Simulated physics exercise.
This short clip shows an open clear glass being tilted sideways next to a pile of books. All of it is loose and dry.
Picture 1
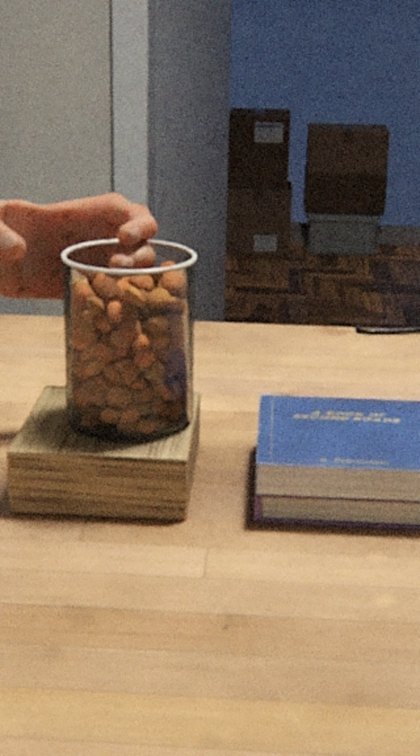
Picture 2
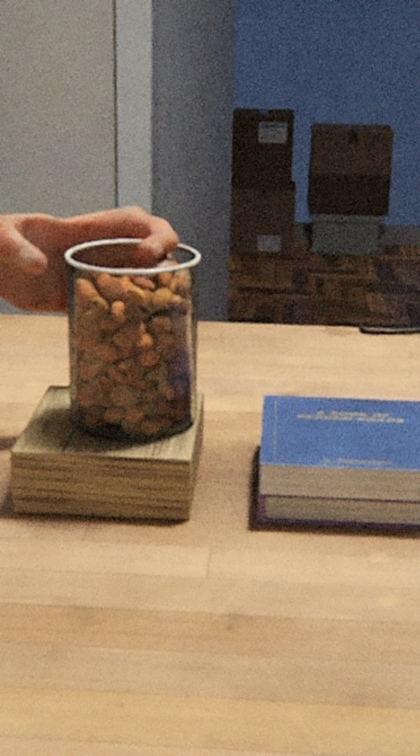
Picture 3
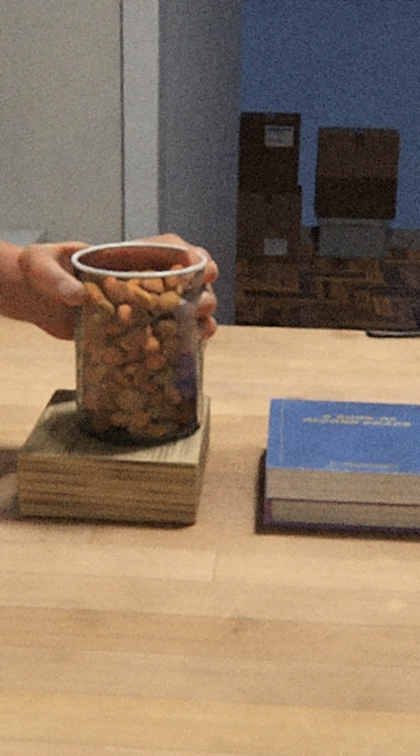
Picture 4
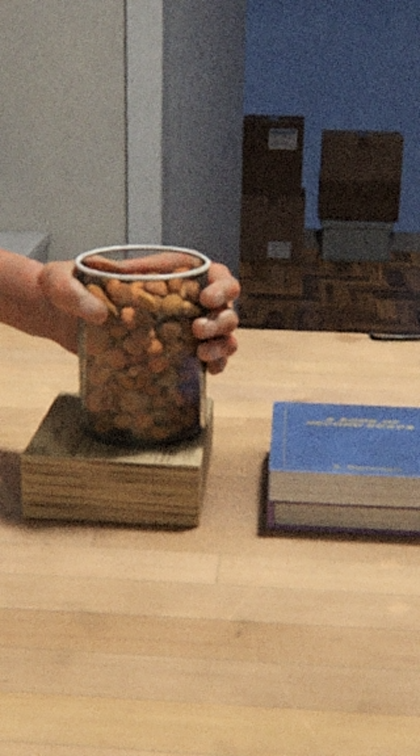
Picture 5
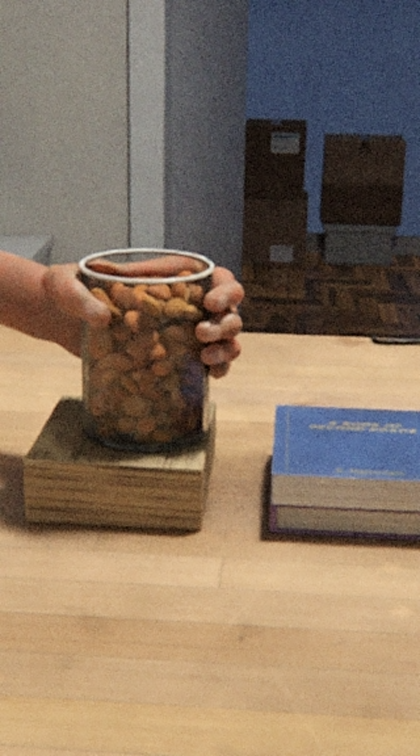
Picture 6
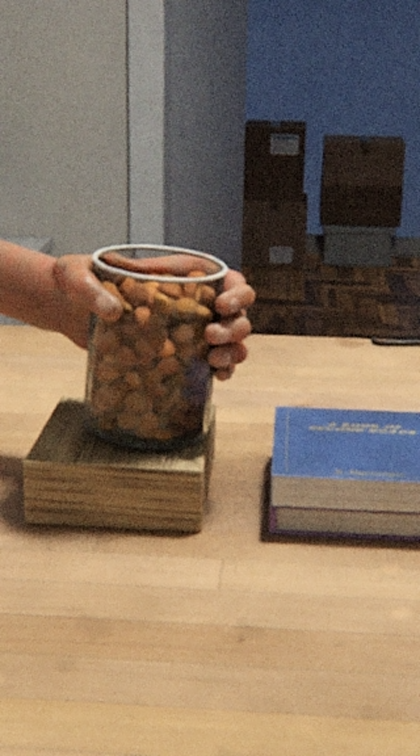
A hand reached around a clear glass nearly full of brown kibble on a wooden block, gripped it, and tilted it slightly to the right, while a blue book lay beside it on the table.
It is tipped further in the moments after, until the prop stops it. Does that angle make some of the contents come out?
I bet the contents overflow at that angle.
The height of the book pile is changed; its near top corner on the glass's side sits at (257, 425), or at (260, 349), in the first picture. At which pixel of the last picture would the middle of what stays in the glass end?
Try 1: Near (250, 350); try 2: Near (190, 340).
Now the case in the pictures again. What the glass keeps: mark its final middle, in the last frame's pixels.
At about (285, 390).
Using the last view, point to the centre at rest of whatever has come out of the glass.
(410, 433).
Then, 0.70 s later than the last frame, the glass leans 47°; everything is still inside.
Then, 1.31 s later than the last frame, the glass leans 84°; a stray few of the bits of cat kibble out of it.
Then, 1.83 s later than the last frame, the glass rests on the book pile at 91°; a small part of the bits of cat kibble out of it.
When it is over, the glass rests on the book pile at 91°; a small part of the bits of cat kibble out of it.
